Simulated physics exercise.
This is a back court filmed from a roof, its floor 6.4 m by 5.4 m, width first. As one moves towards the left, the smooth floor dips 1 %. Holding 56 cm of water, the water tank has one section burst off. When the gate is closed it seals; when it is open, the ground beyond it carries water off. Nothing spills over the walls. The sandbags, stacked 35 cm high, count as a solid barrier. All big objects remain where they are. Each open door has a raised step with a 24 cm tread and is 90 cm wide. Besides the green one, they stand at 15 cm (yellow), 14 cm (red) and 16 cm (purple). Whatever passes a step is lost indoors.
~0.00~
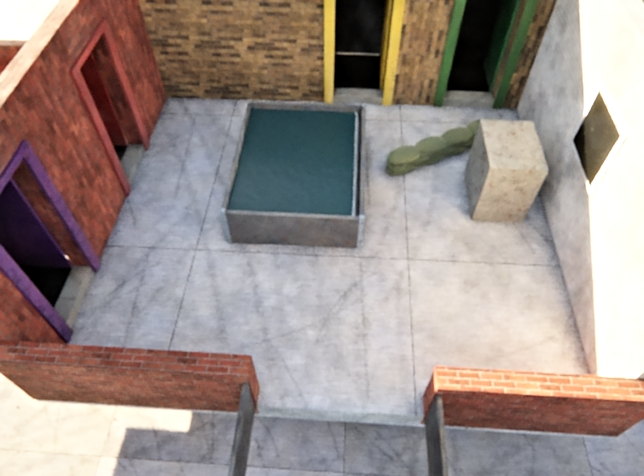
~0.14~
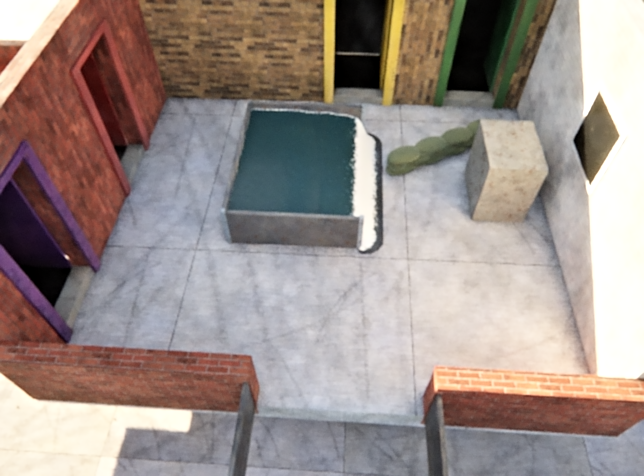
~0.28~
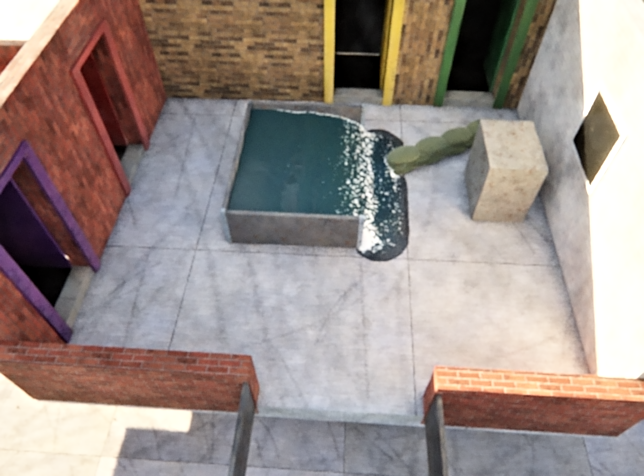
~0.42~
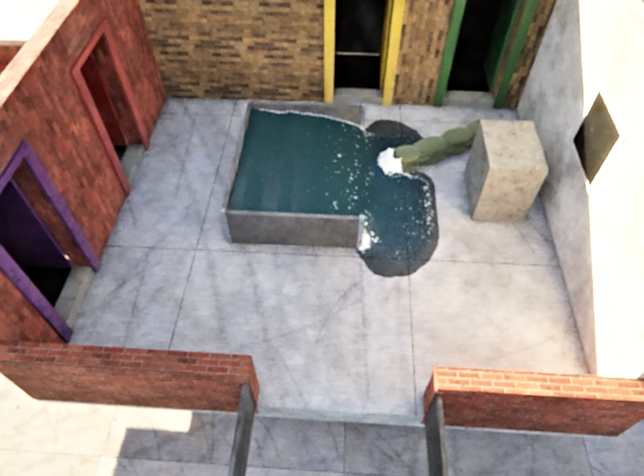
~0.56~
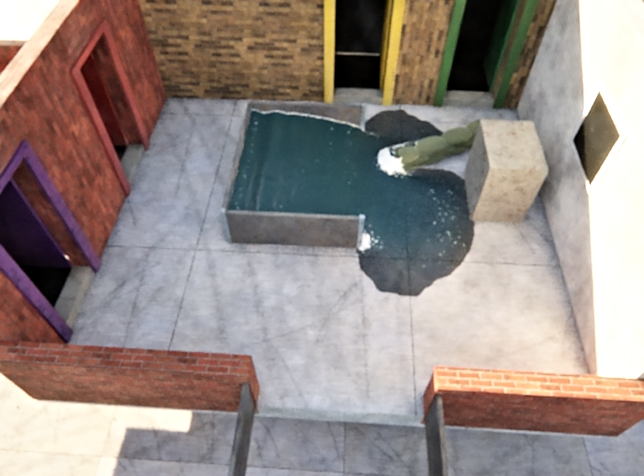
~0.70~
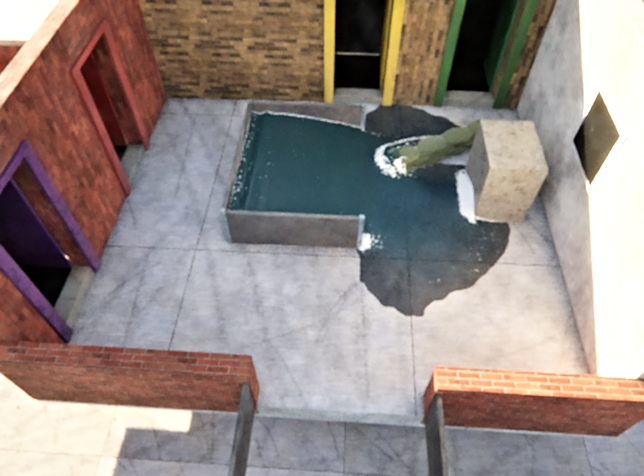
A big gray tank of dark water sat in a walled courtyard until its right side opened, and water poured out, foamed around the green sandbags and spread across the floor, reaching the pale block.
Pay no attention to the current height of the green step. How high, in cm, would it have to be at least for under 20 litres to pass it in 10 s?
At least about 17 cm.
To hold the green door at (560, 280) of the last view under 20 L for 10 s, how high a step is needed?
Around 17 cm would do it.
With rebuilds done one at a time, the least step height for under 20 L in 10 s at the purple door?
Purple door - some 8.5 centimetres.
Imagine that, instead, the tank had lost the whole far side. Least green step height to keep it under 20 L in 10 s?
About 16 cm.
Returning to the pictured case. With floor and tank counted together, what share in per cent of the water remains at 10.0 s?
Around 86 per cent of the water.
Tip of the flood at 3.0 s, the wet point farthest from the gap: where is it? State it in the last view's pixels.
Roughly at (592, 404) in the last view.
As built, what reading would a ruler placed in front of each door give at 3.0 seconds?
In cm: Yellow 7, red 0, green 19, purple 0.
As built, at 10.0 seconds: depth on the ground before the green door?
About 5.5 centimetres deep.
After 1.4 s water covers 30 % of the floor, deepest (36 cm) near (455, 210); 21 cm at the green door, 1 litre in over its 16 cm step.
After 3.0 s water covers 45 % of the floor, deepest (30 cm) near (576, 404); 19 cm at the green door, 16 litres in over its 16 cm step.
After 10.0 s water covers 95 % of the floor, deepest (12 cm) near (137, 172); 5 cm at the green door, 24 litres in over its 16 cm step.
At the green door as built, the water arrived by 1.1 s and peaked near 21 cm at 1.4 s.
Run again over the same 10 s with other heights there, 27 litres in over 15.5 cm, 3 litres over 21.5 cm. The limit of 20 litres is kept from about 17 cm up.
